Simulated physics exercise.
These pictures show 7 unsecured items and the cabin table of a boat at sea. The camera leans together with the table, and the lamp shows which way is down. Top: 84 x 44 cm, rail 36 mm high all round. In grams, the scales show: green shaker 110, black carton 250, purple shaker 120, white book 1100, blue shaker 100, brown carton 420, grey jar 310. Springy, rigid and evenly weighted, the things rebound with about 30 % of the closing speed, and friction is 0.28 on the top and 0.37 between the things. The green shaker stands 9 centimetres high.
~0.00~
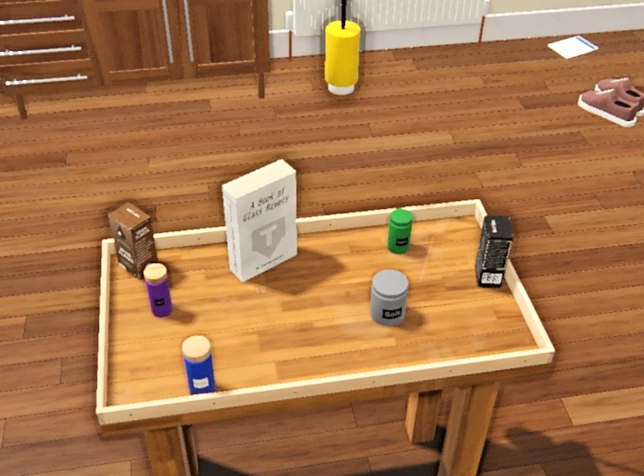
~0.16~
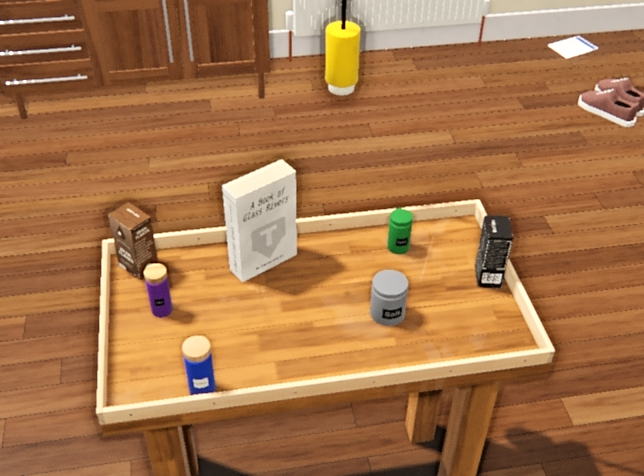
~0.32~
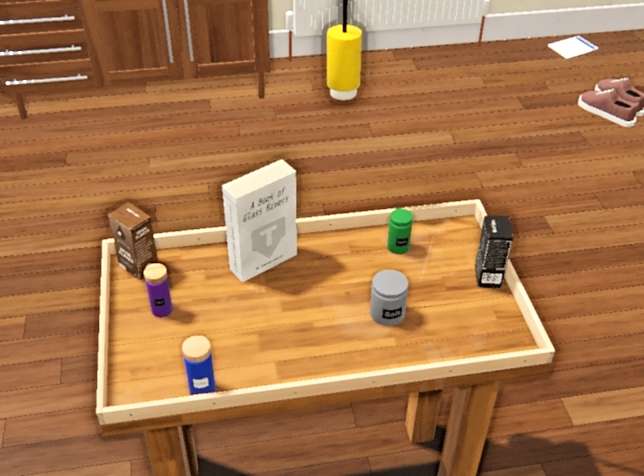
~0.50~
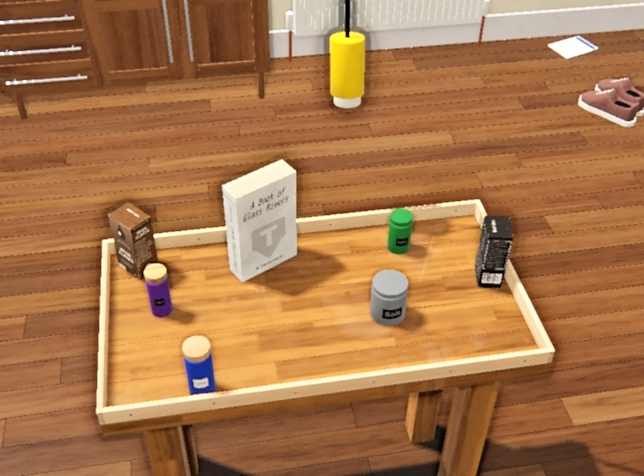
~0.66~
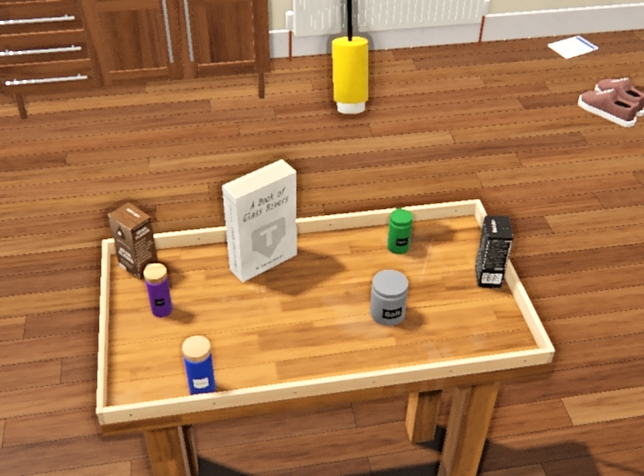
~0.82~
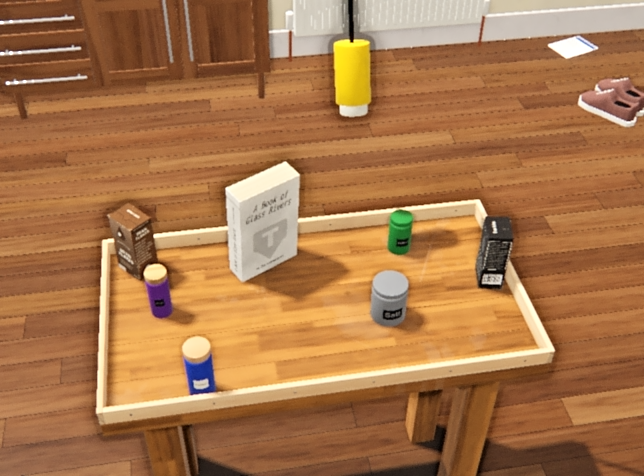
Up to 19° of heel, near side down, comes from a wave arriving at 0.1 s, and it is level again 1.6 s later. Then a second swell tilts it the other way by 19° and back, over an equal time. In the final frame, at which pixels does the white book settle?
The white book settles near (316, 300).
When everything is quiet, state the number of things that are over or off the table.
Total: 1.
After 1.22 s, boat heeled 12°, near side down; white book on its side near (311, 305); black carton slid 6 cm; brown carton slid 6 cm.
After 2.62 s, boat heeled 18°, far side down; white book on its side near (320, 317); black carton slid 5 cm; brown carton slid 5 cm.
At rest (3.8 s), tipped over on the table, white book; not toppled but over 5 cm from the start, blue shaker; the other 5 in place, give or take 5 cm. Seen from the same camera at the end, white book near (316, 300).
